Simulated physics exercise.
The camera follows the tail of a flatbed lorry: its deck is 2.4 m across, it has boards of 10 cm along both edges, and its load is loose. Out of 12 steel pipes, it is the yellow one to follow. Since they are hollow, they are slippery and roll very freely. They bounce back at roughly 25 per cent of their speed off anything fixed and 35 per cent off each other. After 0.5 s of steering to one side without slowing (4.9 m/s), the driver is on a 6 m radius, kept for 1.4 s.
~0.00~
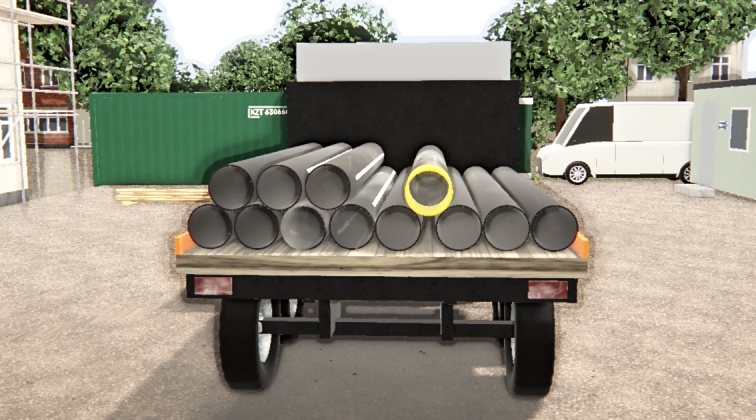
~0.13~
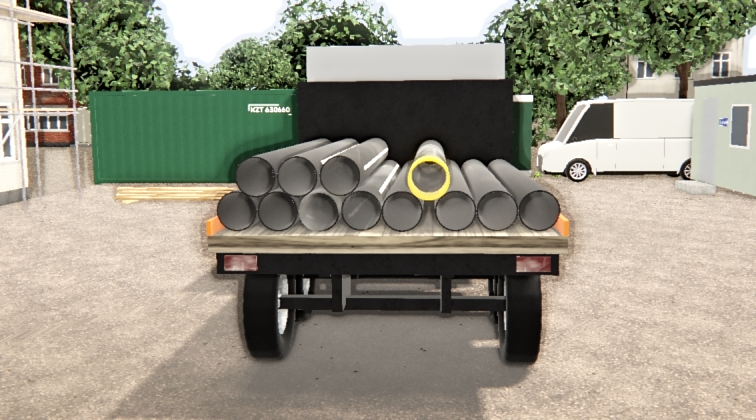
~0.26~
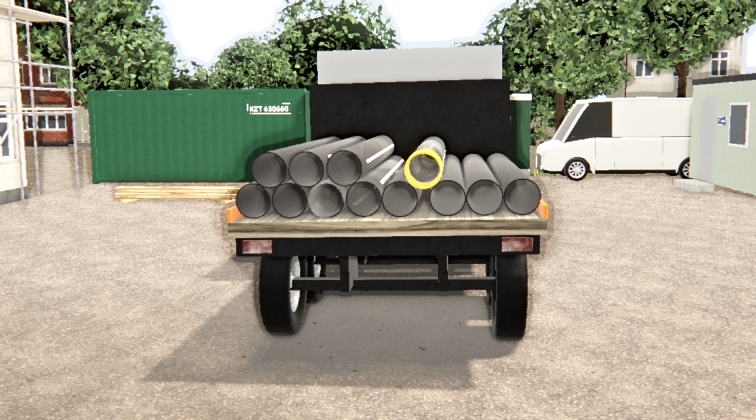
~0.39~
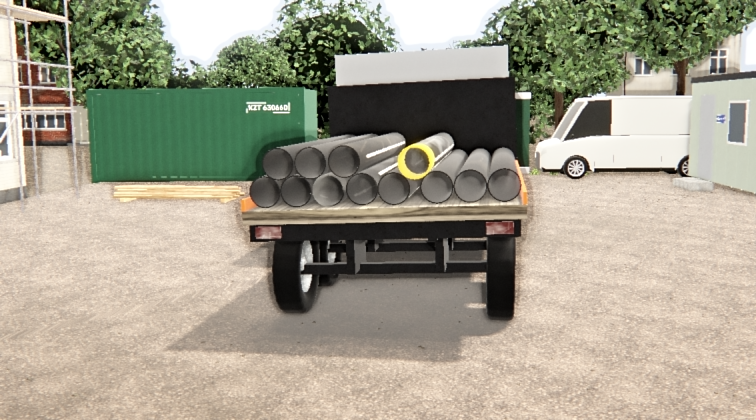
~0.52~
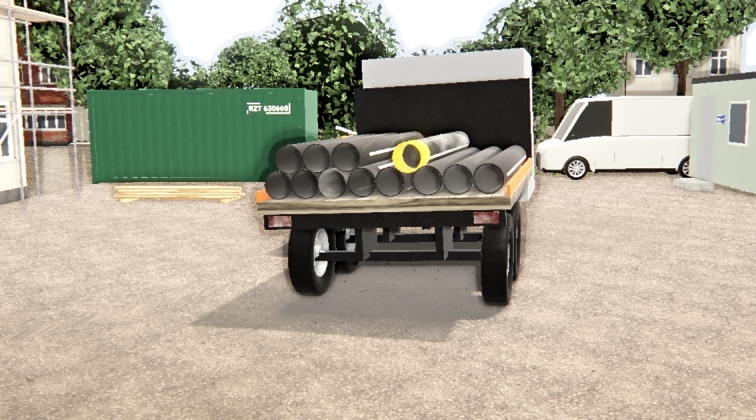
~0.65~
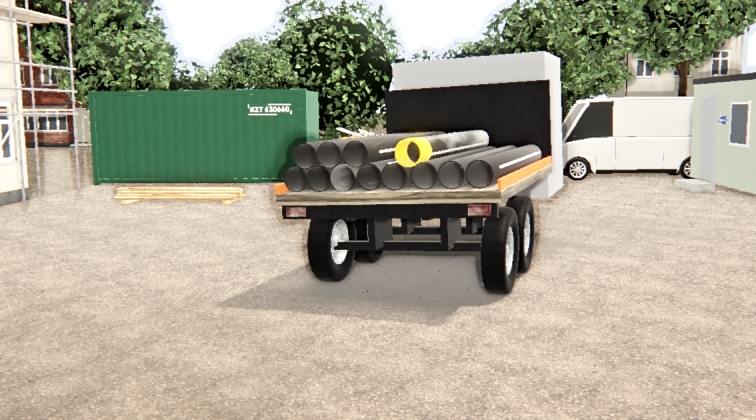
In a gravel yard with a green container and a parked white van, a flatbed lorry carrying dark steel pipes and one yellow-ended pipe drives away from the camera. It grows smaller, then turns to the right, its deck leaning slightly down to the left while the pipes stay stacked.
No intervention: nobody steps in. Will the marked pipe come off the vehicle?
Not lost.
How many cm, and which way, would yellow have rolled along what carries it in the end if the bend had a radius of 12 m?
About 5 cm to the left.
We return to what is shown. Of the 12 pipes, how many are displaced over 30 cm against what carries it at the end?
The count is 2.
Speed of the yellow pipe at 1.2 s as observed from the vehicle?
Roughly 0.4 m/s.
Then, 1.2 s in, yellow is up on others, 105 cm from the right edge, rolling left; 0 gone from the deck.
Then, 1.7 s in, yellow is up on others, 115 cm from the left edge; 0 gone from the deck.
Then, 2.4 s in, yellow is up on others, 115 cm from the left edge; 0 gone from the deck.
In the end (3.1 s), yellow is up on others, 115 cm from the left edge; 1 gone from the deck.
